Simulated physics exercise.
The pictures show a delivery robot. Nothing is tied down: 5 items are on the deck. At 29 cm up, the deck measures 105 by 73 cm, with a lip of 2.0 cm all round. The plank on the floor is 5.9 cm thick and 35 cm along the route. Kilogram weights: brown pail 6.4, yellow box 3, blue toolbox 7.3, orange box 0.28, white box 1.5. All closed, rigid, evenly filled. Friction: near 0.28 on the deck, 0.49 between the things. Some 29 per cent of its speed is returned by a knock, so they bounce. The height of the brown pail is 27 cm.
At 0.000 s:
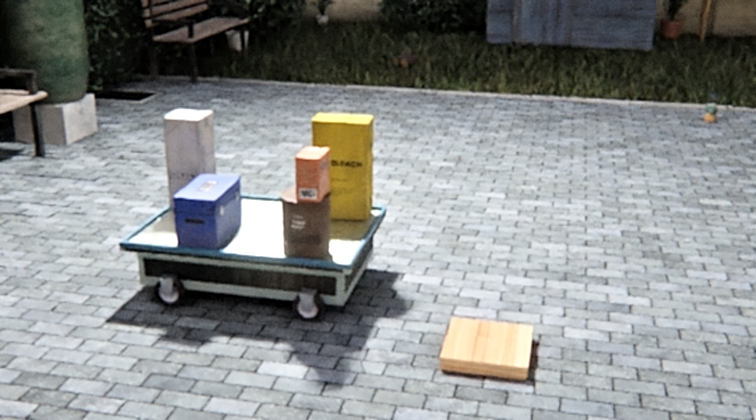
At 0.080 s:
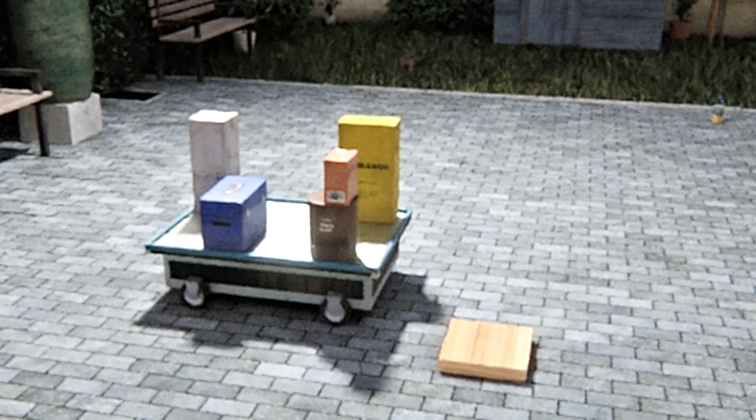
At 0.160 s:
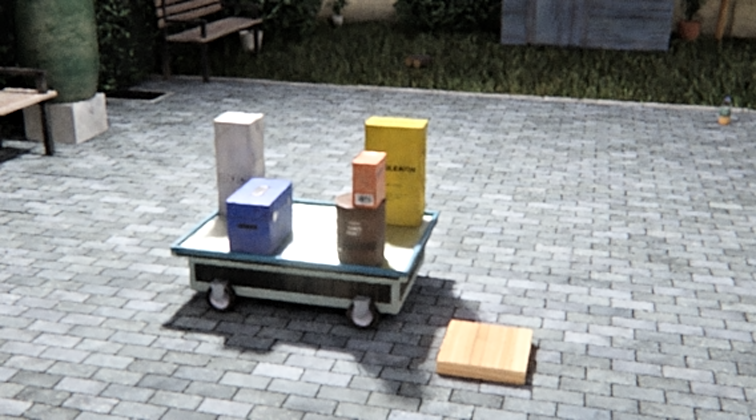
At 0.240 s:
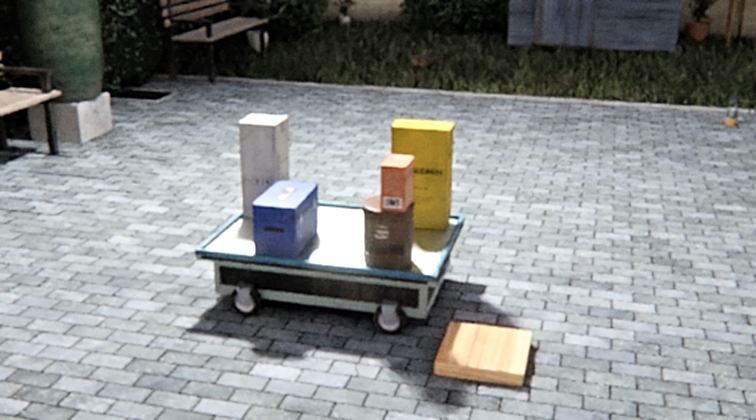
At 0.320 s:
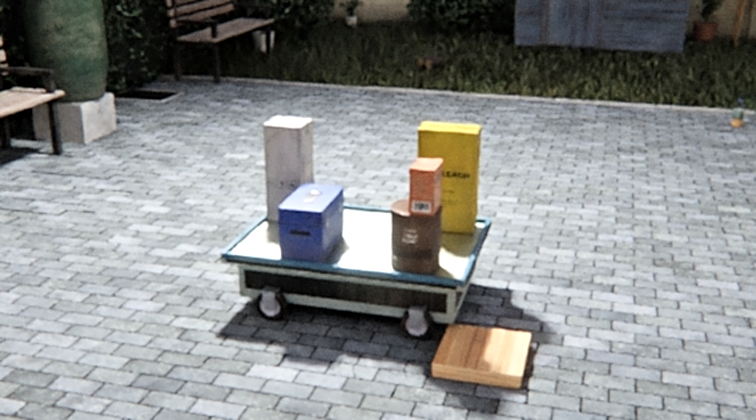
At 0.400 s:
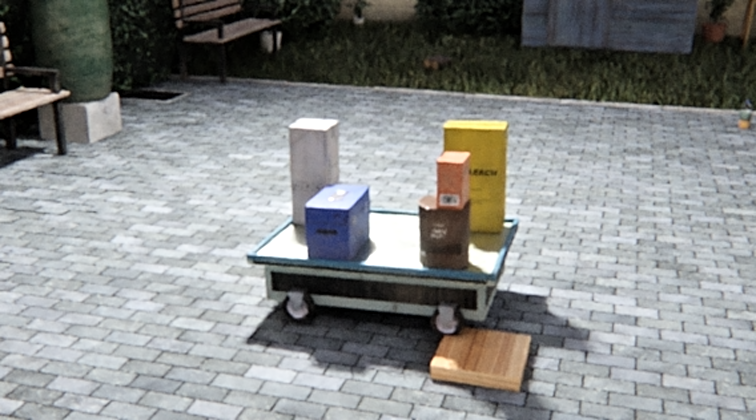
A flat, wheeled cart carrying a yellow box, a white box, a blue toolbox and a small orange box on top of a brown container rolls to the right across a paved yard. It draws steadily closer to a wooden plank on the ground, until its front wheel is right beside it.
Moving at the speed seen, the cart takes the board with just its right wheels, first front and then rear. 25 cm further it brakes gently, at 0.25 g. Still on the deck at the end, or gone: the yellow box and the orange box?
Yellow box - gone, orange box - still there.
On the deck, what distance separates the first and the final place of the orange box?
It ends about 56 centimetres from where it started.
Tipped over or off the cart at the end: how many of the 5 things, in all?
Total count: 3.
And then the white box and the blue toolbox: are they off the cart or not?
The white box finishes off the cart; the blue toolbox is still on the deck.
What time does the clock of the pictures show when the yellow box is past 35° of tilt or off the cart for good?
Around 0.9 seconds.
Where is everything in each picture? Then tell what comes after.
In the first frame, 0 cm covered; yellow box (343, 167); orange box (313, 174).
In the second frame, 13 cm covered; white box (216, 163); brown pail (333, 226).
In the third frame, 26 cm covered; blue toolbox (261, 216); white box (241, 165).
In the fourth frame, 38 cm covered; brown pail (388, 232); blue toolbox (287, 218).
In the fifth frame, 51 cm covered; white box (290, 170); brown pail (416, 236).
In the sixth frame, 64 cm covered; yellow box (475, 177); orange box (453, 180).
After 0.90 s, 144 cm covered; yellow box now off the cart; orange box leaning 58° near (575, 197); brown pail leaning 22°.
After 1.40 s, 219 cm covered; orange box on its side near (750, 244); white box on its side; blue toolbox slid 9 cm.
By the end (2.4 s), off the cart, yellow box and white box; tipped over on the deck, orange box; not toppled but over 10 cm from the start, brown pail; blue toolbox in place, give or take 10 cm.
